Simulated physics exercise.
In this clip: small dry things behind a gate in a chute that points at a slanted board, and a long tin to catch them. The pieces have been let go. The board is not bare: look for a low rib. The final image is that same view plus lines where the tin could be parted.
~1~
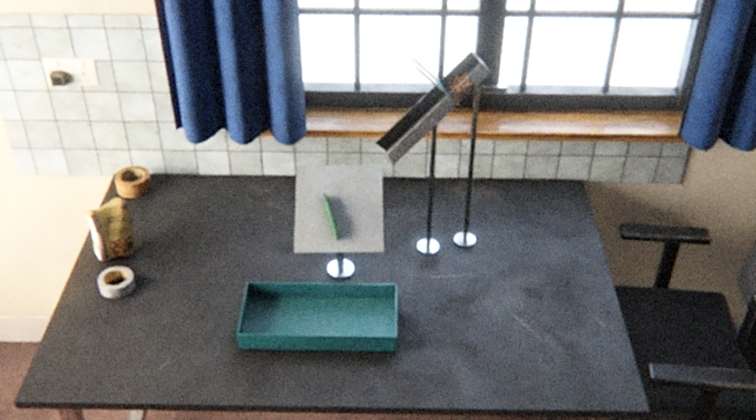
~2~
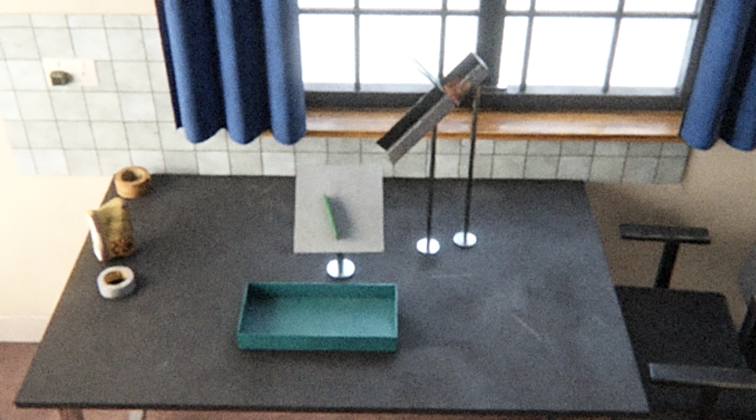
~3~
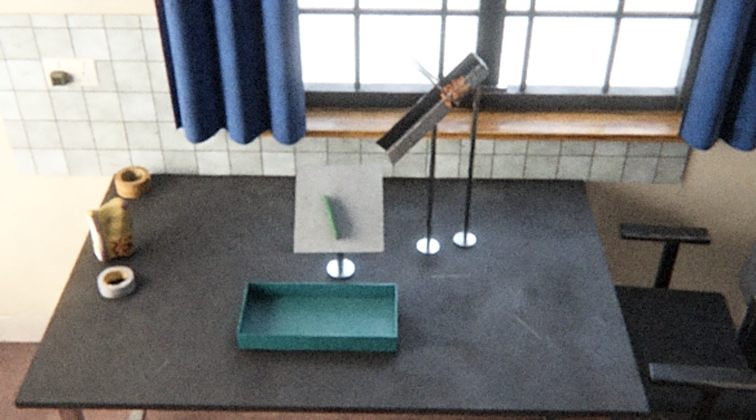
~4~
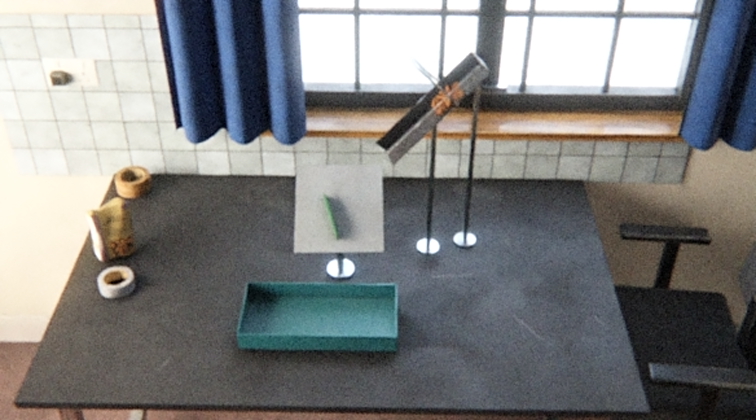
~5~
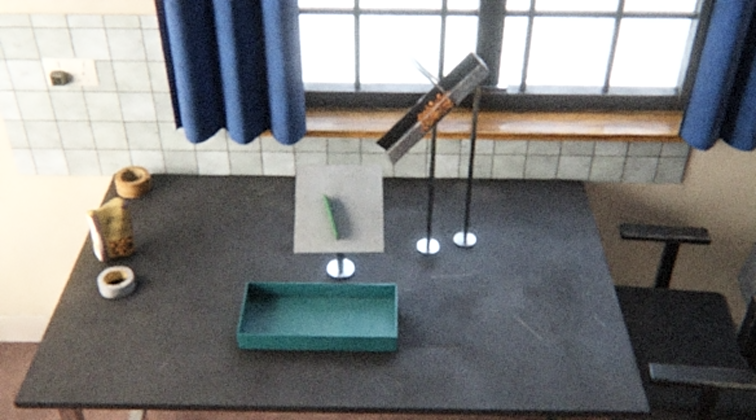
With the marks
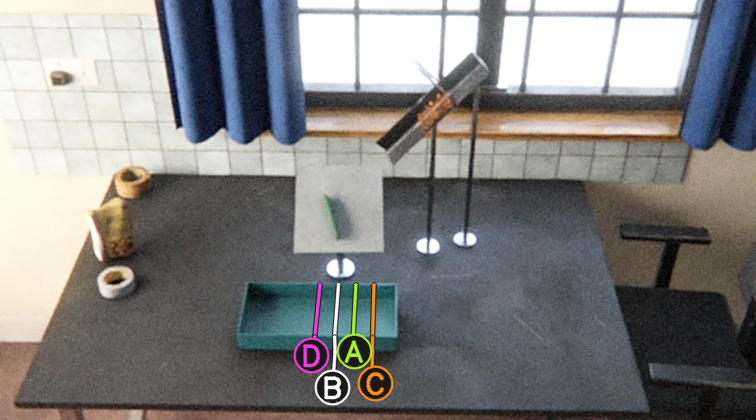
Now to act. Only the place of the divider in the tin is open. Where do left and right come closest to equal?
Use line A.
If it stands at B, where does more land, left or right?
Right.
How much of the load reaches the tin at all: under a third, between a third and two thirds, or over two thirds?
It is over two thirds.
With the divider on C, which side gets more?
More lands on the left.
On the marked copy, line A crosses the front rim at (353, 336); line B crosses the front rim at (334, 336); line C crosses the front rim at (372, 336); line D crosses the front rim at (314, 335).
If A is chosen, of what is caught, close to half on the left of the divider, close to half on the right.
If B is chosen, of what is caught, a small share on the left of the divider, the bulk on the right.
If C is chosen, of what is caught, all but a few on the left of the divider, only a few on the right.
If D is chosen, of what is caught, a small share on the left of the divider, all but a few on the right.
